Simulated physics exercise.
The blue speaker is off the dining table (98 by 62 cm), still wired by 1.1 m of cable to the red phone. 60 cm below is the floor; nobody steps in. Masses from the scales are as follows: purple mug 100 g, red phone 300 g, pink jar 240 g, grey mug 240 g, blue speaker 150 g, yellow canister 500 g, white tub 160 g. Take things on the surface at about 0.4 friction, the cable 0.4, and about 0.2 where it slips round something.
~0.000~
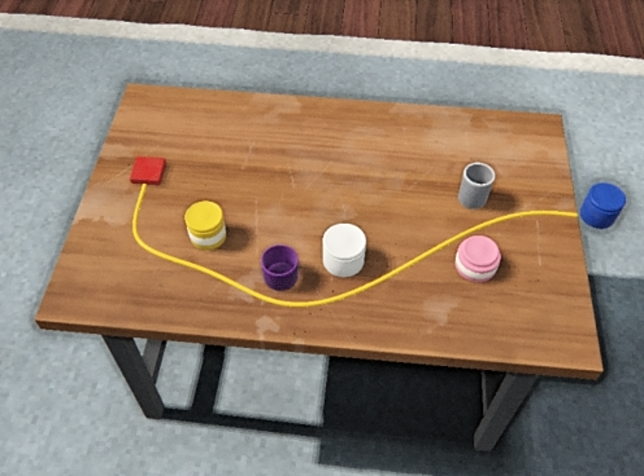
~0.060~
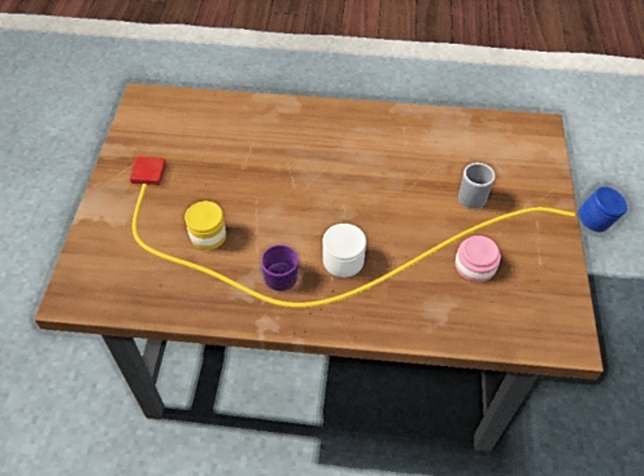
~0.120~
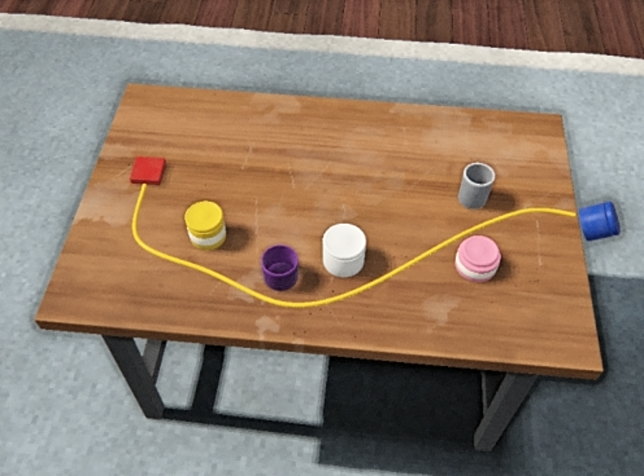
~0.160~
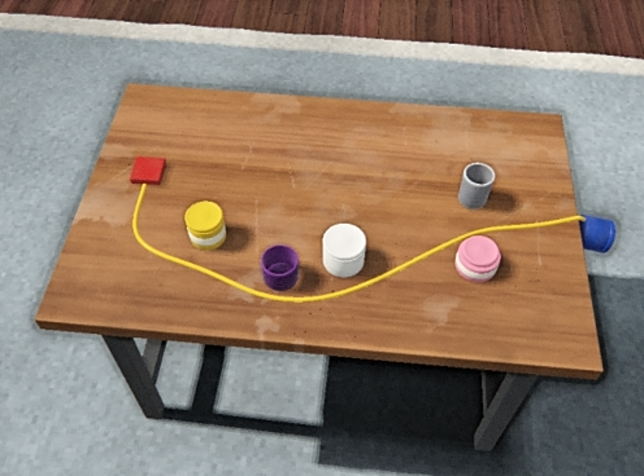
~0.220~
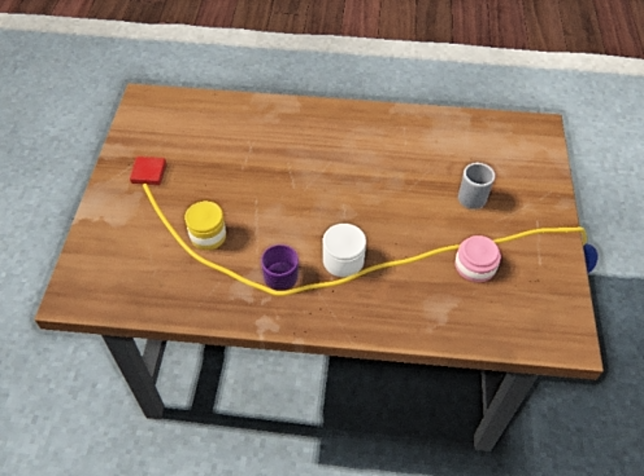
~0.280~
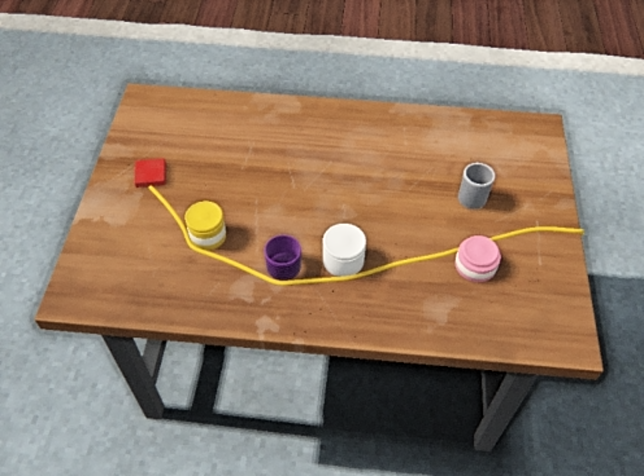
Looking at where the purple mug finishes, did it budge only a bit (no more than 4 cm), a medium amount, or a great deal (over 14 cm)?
It budged a medium amount.
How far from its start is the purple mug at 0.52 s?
Approx. shift - purple mug 6 cm.
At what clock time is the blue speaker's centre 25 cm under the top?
Not at all.
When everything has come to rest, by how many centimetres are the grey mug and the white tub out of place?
For the grey mug it's 0 cm, while the white tub comes to 0 cm.
By 0.5 s, the cable's tail end at (154, 188); purple mug 7 cm off its start, blue speaker over the edge, red phone 1 cm off its start.
By 0.7 s, the cable's tail end at (154, 188); purple mug 7 cm off its start, blue speaker over the edge, red phone 1 cm off its start.
By 1.0 s, the cable's tail end at (154, 188); purple mug 7 cm off its start at (290, 229), blue speaker over the edge, red phone 1 cm off its start at (151, 172).
By 1.2 s, the cable's tail end at (154, 188); purple mug 7 cm off its start, blue speaker over the edge, red phone 1 cm off its start.
By 2.4 s, the cable's tail end at (154, 188); purple mug 7 cm off its start at (290, 229), blue speaker over the edge, red phone 1 cm off its start at (151, 172).
